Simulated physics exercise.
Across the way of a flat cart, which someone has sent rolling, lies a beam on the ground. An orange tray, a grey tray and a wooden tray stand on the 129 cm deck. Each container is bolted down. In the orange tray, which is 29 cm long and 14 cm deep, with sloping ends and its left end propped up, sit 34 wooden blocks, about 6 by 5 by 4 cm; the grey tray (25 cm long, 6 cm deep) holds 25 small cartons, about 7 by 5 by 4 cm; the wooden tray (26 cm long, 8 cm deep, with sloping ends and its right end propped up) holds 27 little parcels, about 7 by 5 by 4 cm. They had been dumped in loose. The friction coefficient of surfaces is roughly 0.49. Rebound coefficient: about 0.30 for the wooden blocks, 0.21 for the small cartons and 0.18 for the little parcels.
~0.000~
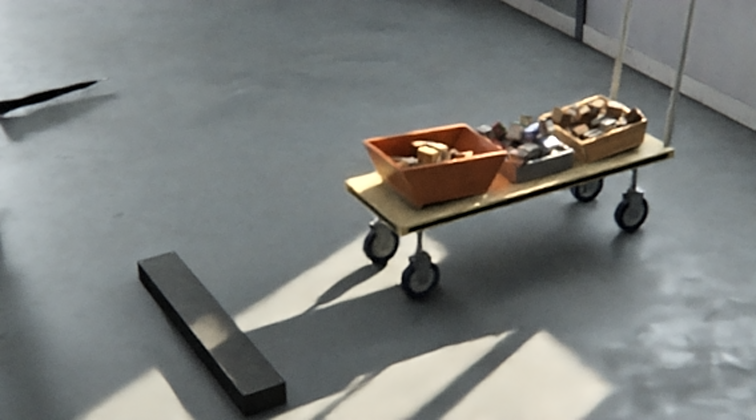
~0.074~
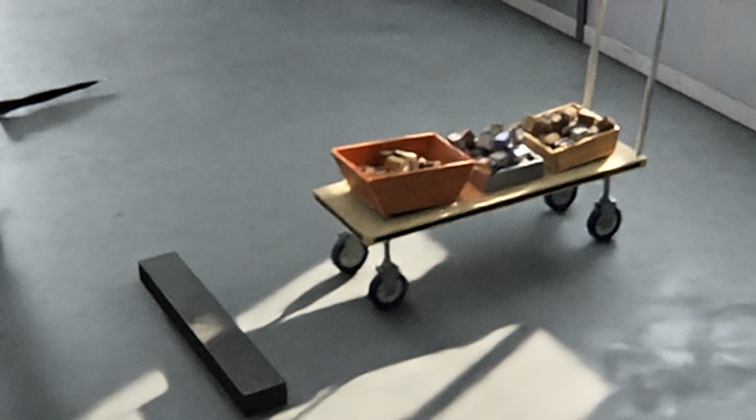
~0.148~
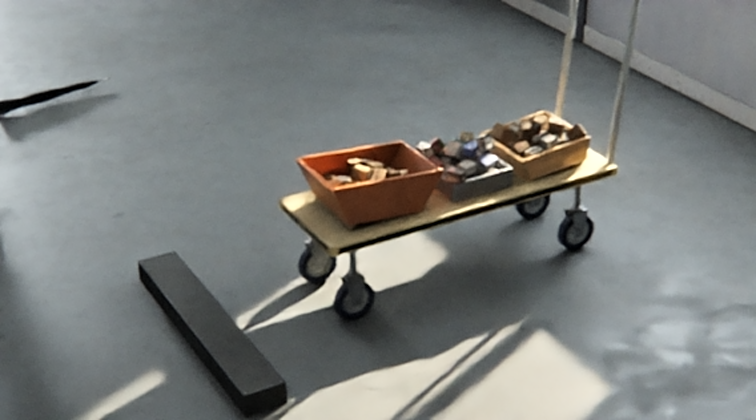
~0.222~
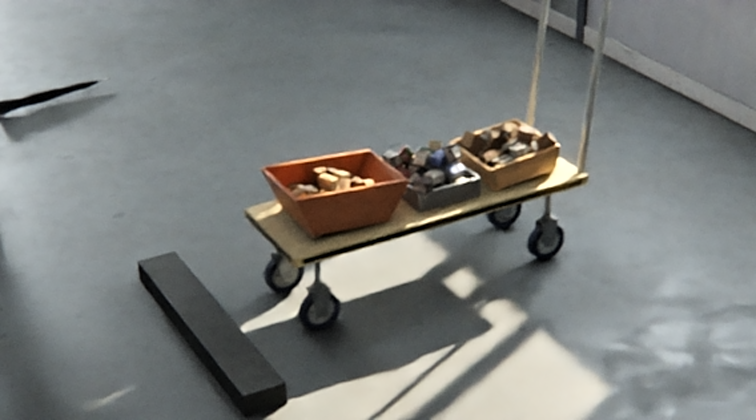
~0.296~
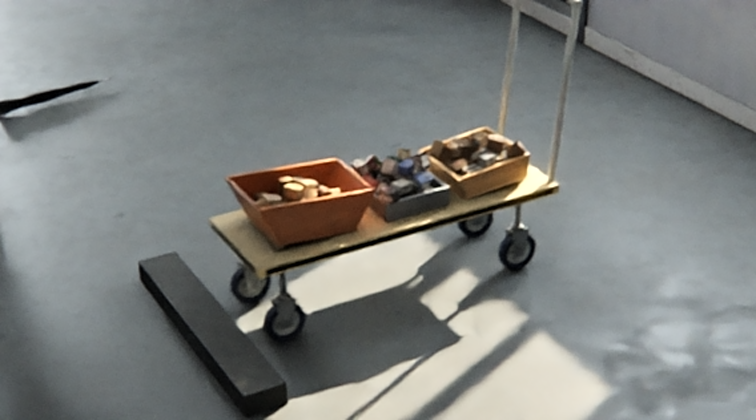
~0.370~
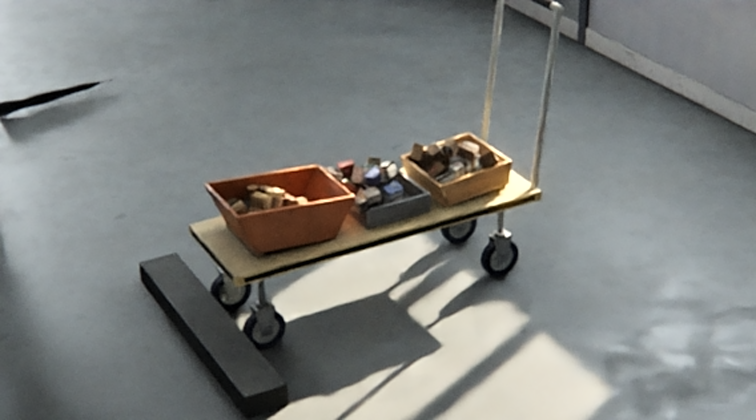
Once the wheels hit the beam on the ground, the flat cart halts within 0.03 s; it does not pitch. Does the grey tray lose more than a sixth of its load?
The overboard fraction overshoots one sixth.
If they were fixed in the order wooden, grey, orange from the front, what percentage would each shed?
Orange tray 0 %, grey tray 40 %, wooden tray 10 %.
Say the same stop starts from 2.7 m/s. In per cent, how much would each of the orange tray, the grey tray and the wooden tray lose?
Orange tray 10 %, grey tray 40 %, wooden tray 10 %.
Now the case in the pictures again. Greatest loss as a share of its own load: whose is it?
The grey tray is the one.
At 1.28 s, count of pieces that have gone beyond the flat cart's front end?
Approx. 0 pieces ahead of the front edge.
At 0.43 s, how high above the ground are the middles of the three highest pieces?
Roughly 58 centimetres.
After 0.43 s, 0 of 34 out of the orange tray, 2 of 25 out of the grey tray and 0 of 27 out of the wooden tray.
After 0.55 s, 0 of 34 out of the orange tray, 8 of 25 out of the grey tray and 2 of 27 out of the wooden tray.
After 0.78 s, 0 of 34 out of the orange tray, 7 of 25 out of the grey tray and 3 of 27 out of the wooden tray.
When it is over (at 1.28 s), 0 of 34 out of the orange tray, 8 of 25 out of the grey tray and 3 of 27 out of the wooden tray. Asked share, 8 of 25, 32 per cent.
